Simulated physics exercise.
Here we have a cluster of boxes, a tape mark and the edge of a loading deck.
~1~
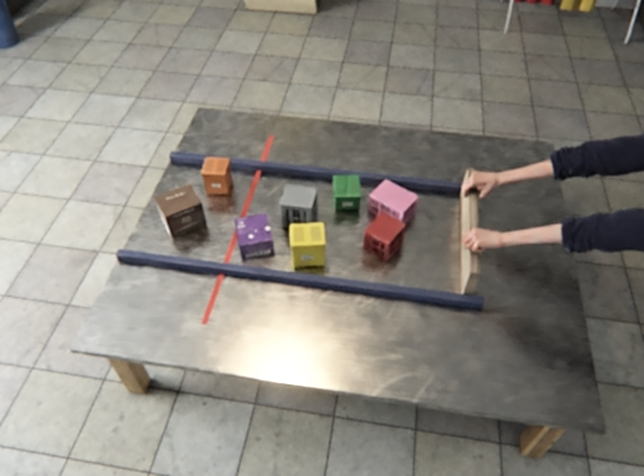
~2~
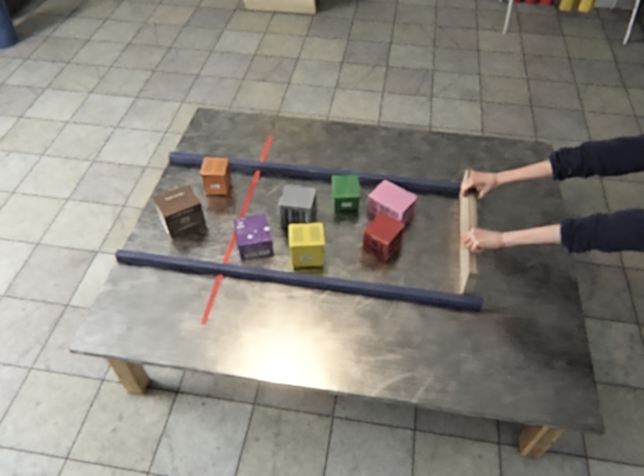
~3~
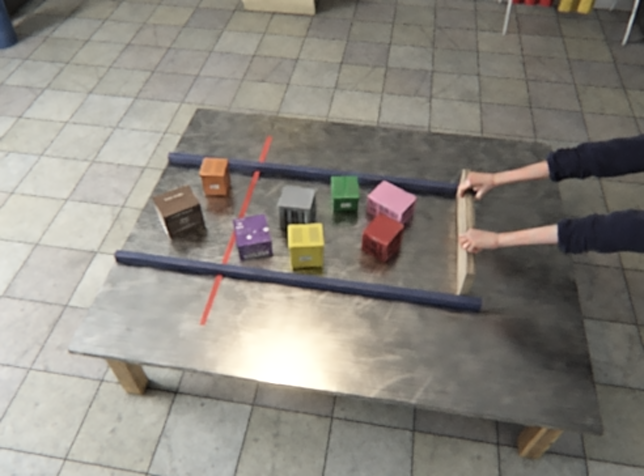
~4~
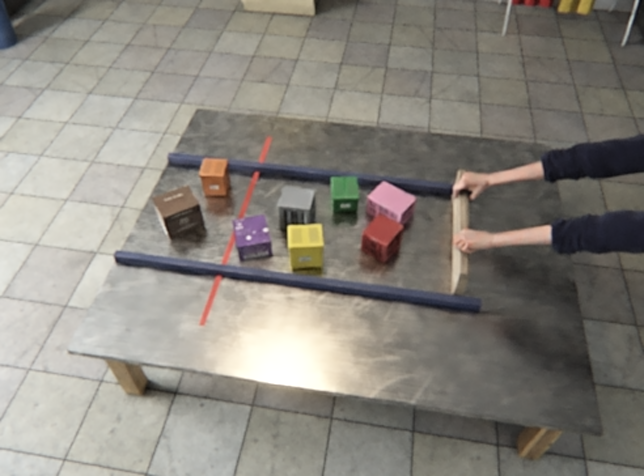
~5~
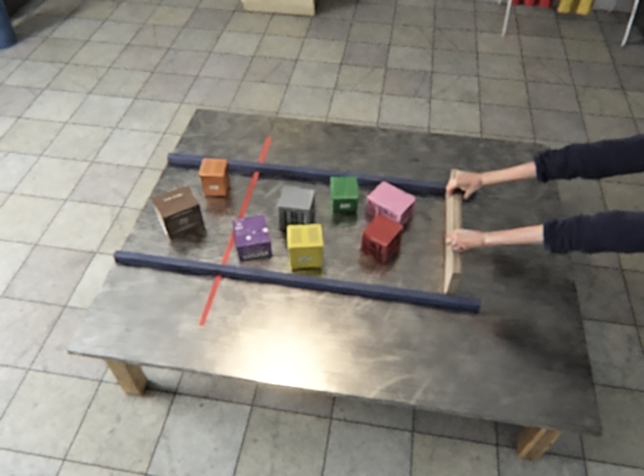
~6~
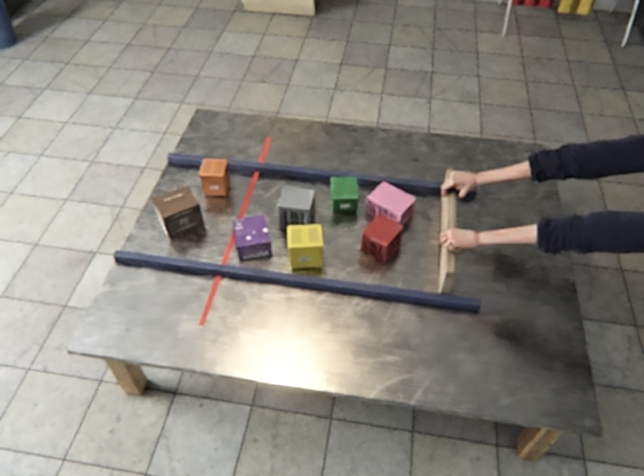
Wooden plank held by two hands sliding slightly left between blue rails towards scattered coloured boxes that stay still on a table.
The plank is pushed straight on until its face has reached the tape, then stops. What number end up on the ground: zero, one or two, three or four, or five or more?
Outcome: The number that fall off is zero.
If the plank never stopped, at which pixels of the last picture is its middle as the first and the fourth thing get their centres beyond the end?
Its middle is around (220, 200) and later (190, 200).
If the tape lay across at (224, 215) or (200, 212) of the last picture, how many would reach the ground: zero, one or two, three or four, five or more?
For each place: Not one; one to two.
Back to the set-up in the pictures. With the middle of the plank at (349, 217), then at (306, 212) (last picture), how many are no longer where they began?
The counts are 5 and 6.
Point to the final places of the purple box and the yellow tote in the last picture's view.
The purple box stops around (181, 242); the yellow tote around (211, 243).
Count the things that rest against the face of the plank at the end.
3 of them.
Soon after, none off yet; brown box at rest near (179, 212); orange tote at rest near (215, 178); purple box at rest near (252, 237).
After that, none off yet; brown box at rest near (179, 212); orange tote at rest near (215, 178); purple box displaced a little near (241, 238).
And then, none off yet; brown box at rest near (179, 212); orange tote displaced a little near (210, 177); purple box displaced about its own width near (205, 240).
In the end, the number that fall off is zero.
